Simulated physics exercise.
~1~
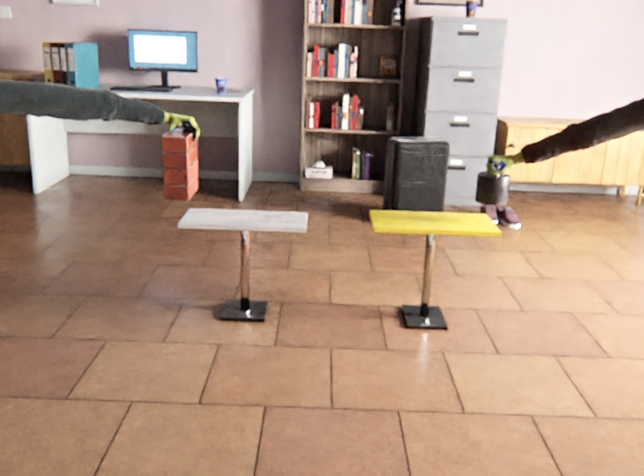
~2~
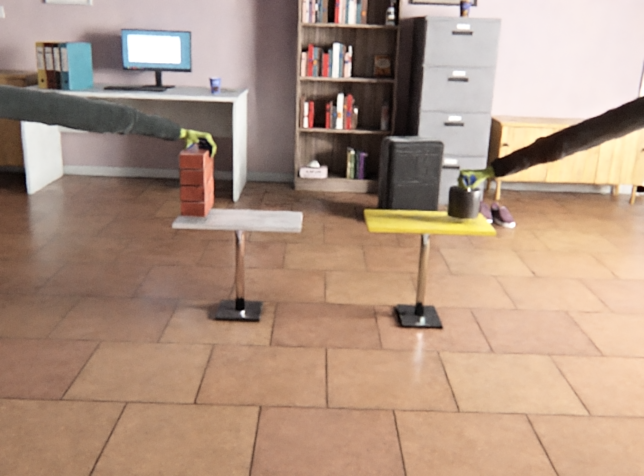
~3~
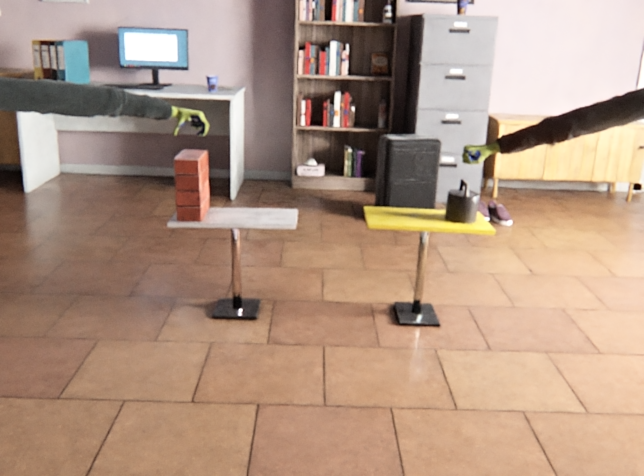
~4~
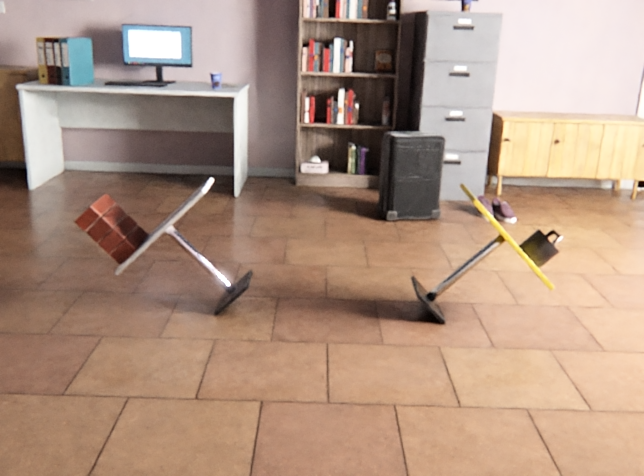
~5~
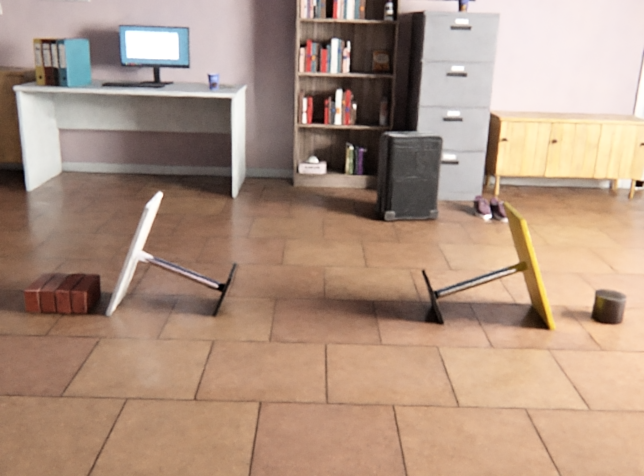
Both small tables toppled over in opposite directions after two gloved hands set a stack of red bricks on the white one and a dark metal object on the yellow one, then let go, leaving the bricks and the object on the floor.
